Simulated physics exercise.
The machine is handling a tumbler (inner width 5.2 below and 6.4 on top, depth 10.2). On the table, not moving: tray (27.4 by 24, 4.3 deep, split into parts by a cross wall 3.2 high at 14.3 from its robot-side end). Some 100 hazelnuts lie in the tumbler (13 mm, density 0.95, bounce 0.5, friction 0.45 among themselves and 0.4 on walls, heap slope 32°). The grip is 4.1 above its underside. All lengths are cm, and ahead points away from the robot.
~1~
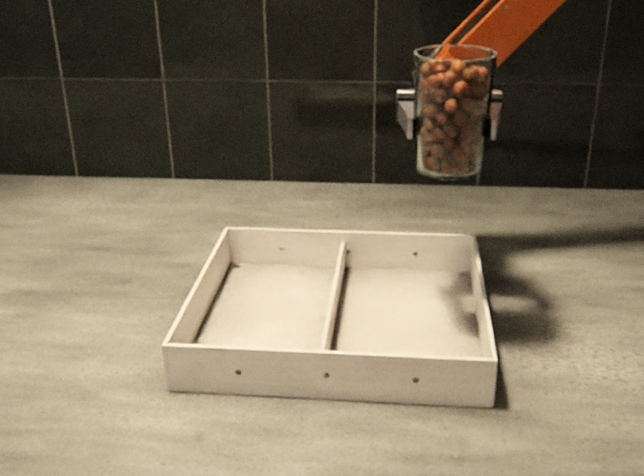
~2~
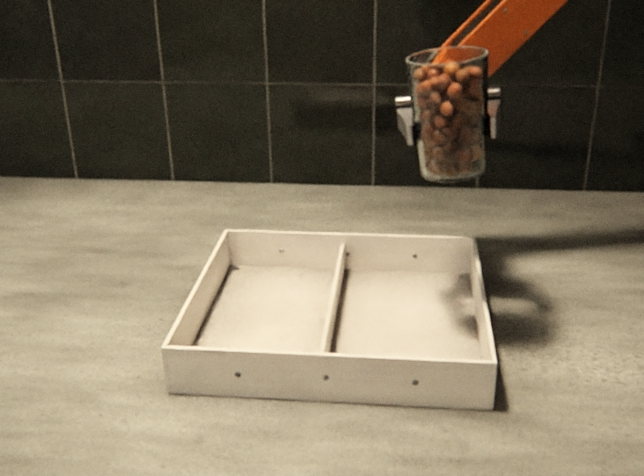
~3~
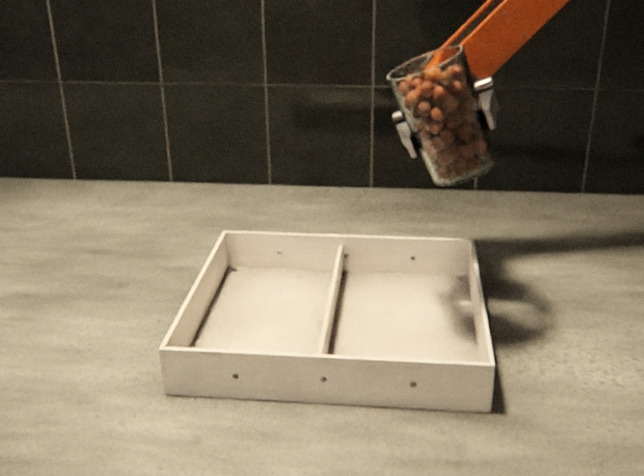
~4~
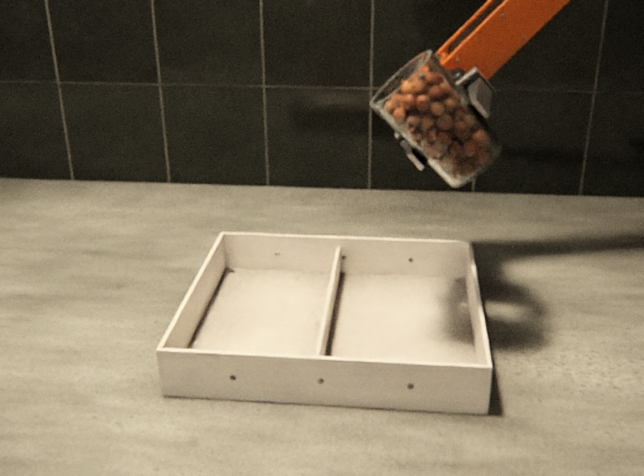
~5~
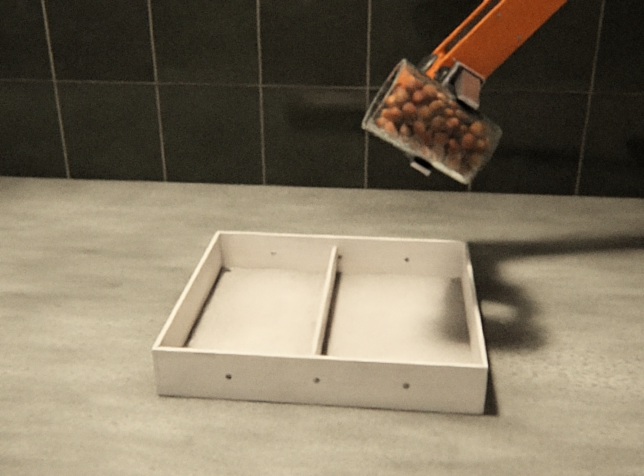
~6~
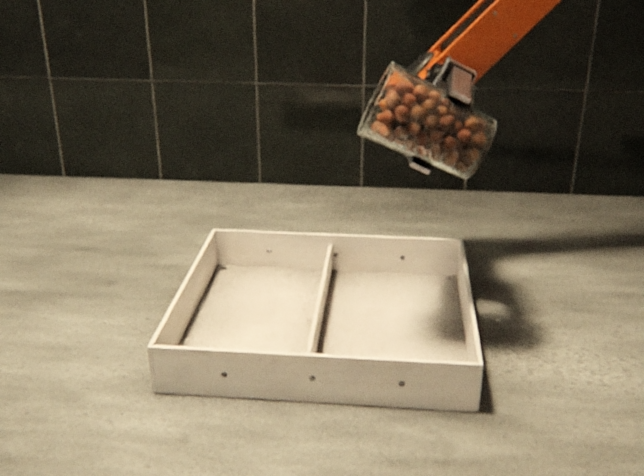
A clear tumbler full of hazelnuts, held by an orange robotic arm above a white divided tray on a grey table, starts out upright. It then leans to the left, slowly at first and then further, until it lies well over on its side, with the nuts still inside and the tray empty.
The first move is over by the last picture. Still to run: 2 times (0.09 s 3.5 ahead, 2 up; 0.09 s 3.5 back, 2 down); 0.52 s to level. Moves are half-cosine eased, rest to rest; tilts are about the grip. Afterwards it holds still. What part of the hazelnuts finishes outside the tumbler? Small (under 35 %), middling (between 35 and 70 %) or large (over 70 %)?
A middling share, between 35 and 70 %, ends outside the tumbler.
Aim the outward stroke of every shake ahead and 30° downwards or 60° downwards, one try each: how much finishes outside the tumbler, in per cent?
About 20 and 10 per cent.
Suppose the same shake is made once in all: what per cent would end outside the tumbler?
In that case some 55 per cent.
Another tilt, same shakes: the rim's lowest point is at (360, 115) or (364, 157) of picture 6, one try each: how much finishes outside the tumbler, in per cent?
About 45 and 100 per cent.
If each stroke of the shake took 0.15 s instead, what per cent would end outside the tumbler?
In that case some 25 per cent.
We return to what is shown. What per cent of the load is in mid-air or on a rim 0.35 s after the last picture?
About 6 per cent.
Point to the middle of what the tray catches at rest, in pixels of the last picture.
At about (232, 312).
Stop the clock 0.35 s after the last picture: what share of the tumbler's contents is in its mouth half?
Roughly 85 per cent.
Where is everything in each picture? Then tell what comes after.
Tumbler middle at (452, 114), level; upper third of the load around (452, 83), from x 425 to 485, top at y 70; 103 in the tumbler, in the first frame.
Tumbler middle at (450, 117), tilted 6° forward; upper third of the load around (448, 86), from x 420 to 475, top at y 70, in the second frame.
Tumbler middle at (445, 120), tilted 22° forward; upper third of the load around (437, 90), from x 405 to 480, top at y 75, in the third frame.
Tumbler middle at (440, 124), tilted 43° forward; upper third of the load around (431, 102), from x 390 to 485, top at y 80, in the fourth frame.
Tumbler middle at (434, 126), tilted 59° forward; upper third of the load around (420, 107), from x 385 to 485, top at y 85, in the fifth frame.
Tumbler middle at (429, 125), tilted 65° forward; upper third of the load around (414, 107), from x 380 to 480, top at y 85; 103 in the tumbler, in the sixth frame.
Then, 0.35 s after the last picture, tilted 65° forward, highest piece 23 above the table; 48 in the tumbler, 48 in the far-side part, 1 in the robot-side part, 6 in flight or on a rim.
Then, 0.70 s after the last picture, tilted 17° forward, highest piece 25 above the table; 54 in the far-side part, 45 in the tumbler, 2 in the robot-side part, 2 on the table or floor.
Then, 1.08 s after the last picture, level, highest piece 22 above the table; 54 in the far-side part, 45 in the tumbler, 2 in the robot-side part, 2 on the table or floor.
Then, 2.13 s after the last picture, level, highest piece 22 above the table; 54 in the far-side part, 45 in the tumbler, 2 in the robot-side part, 2 on the table or floor.
Final count, 54 in the far-side part, 45 in the tumbler, 2 in the robot-side part, 2 on the table or floor. That is 56 % outside the tumbler.
